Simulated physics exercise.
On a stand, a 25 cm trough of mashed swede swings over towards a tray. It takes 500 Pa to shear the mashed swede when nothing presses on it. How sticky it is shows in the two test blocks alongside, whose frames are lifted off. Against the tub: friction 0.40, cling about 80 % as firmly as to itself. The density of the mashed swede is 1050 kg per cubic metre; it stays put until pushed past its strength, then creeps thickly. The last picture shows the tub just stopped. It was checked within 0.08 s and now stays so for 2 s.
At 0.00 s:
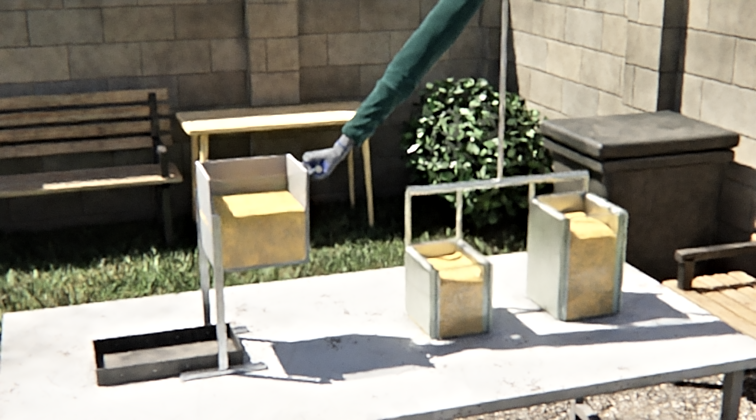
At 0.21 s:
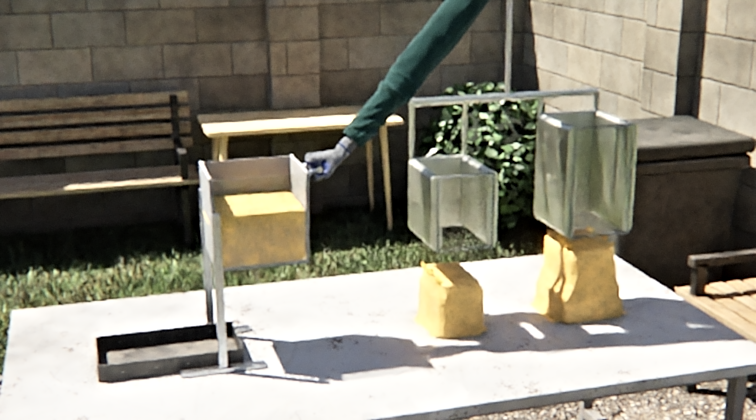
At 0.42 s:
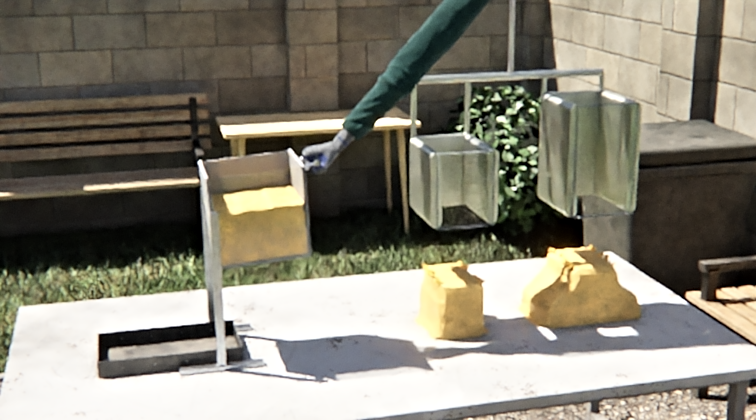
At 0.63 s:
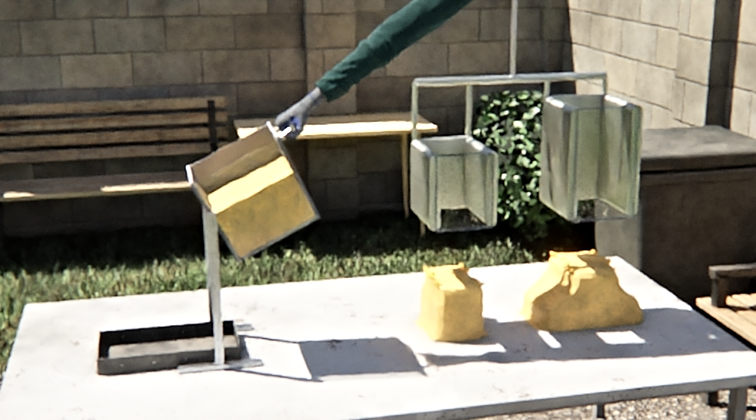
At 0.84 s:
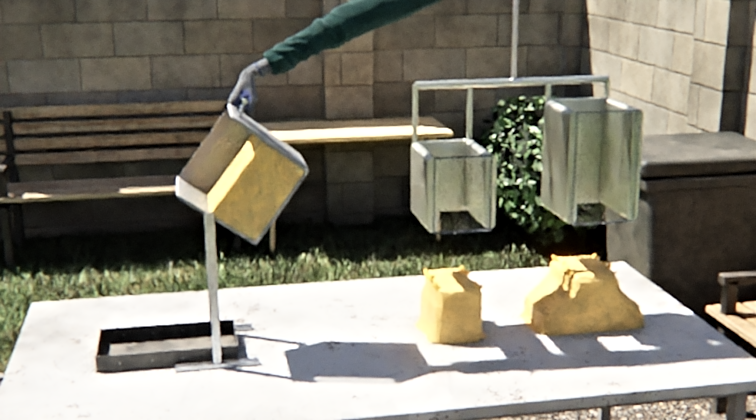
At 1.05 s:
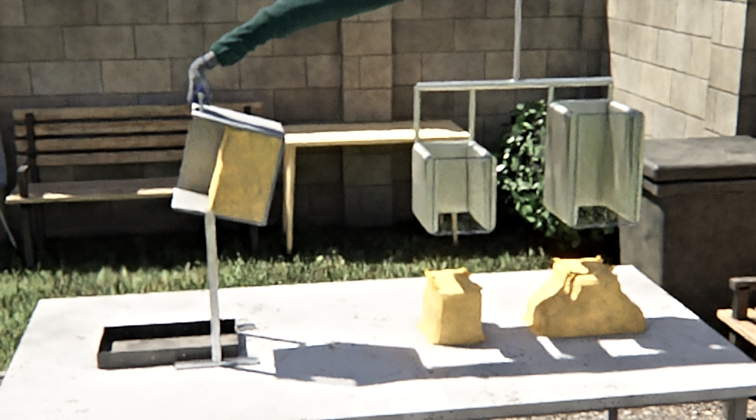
Two clear boxes rose off yellow blocks of mash, and the larger block slumped while the smaller kept its shape; then a green-sleeved arm swung a tub of mash steeply to the left.
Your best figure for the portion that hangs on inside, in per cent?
Expect roughly 100 %.
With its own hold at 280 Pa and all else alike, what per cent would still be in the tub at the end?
It would be near 95 %.
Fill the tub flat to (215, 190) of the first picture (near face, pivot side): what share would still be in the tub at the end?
It would be near 100 %.
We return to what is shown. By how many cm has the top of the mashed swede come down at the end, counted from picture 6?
Some 0 cm.
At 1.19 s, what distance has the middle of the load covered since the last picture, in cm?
Roughly 0 cm.
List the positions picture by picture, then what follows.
Handle-side rim at (305, 173), tilt 0 degrees; highest point of the mashed swede at (234, 215); test blocks 18 cm, 28 cm high (left to right), in the first picture.
Handle-side rim at (306, 173), tilt 0 degrees; highest point of the mashed swede at (235, 215); test blocks 18 cm, 25 cm high (left to right), in the second picture.
Handle-side rim at (302, 168), tilt 4 degrees; highest point of the mashed swede at (299, 204); test blocks 18 cm, 19 cm high (left to right), in the third picture.
Handle-side rim at (276, 139), tilt 26 degrees; highest point of the mashed swede at (288, 174); test blocks 18 cm, 19 cm high (left to right), in the fourth picture.
Handle-side rim at (232, 120), tilt 53 degrees; highest point of the mashed swede at (264, 145); test blocks 18 cm, 19 cm high (left to right), in the fifth picture.
Handle-side rim at (193, 118), tilt 75 degrees; highest point of the mashed swede at (234, 131); test blocks 18 cm, 19 cm high (left to right), in the sixth picture.
By 1.19 s, the tub is at 75 degrees and holds 100 %.
By 1.36 s, the tub is at 75 degrees and holds 100 %.
By 1.53 s, the tub is at 75 degrees and holds 100 %.
By 1.70 s, the tub is at 75 degrees and holds 100 %.
By 3.05 s, at the end, the tub is at 75 degrees and holds 100 %.
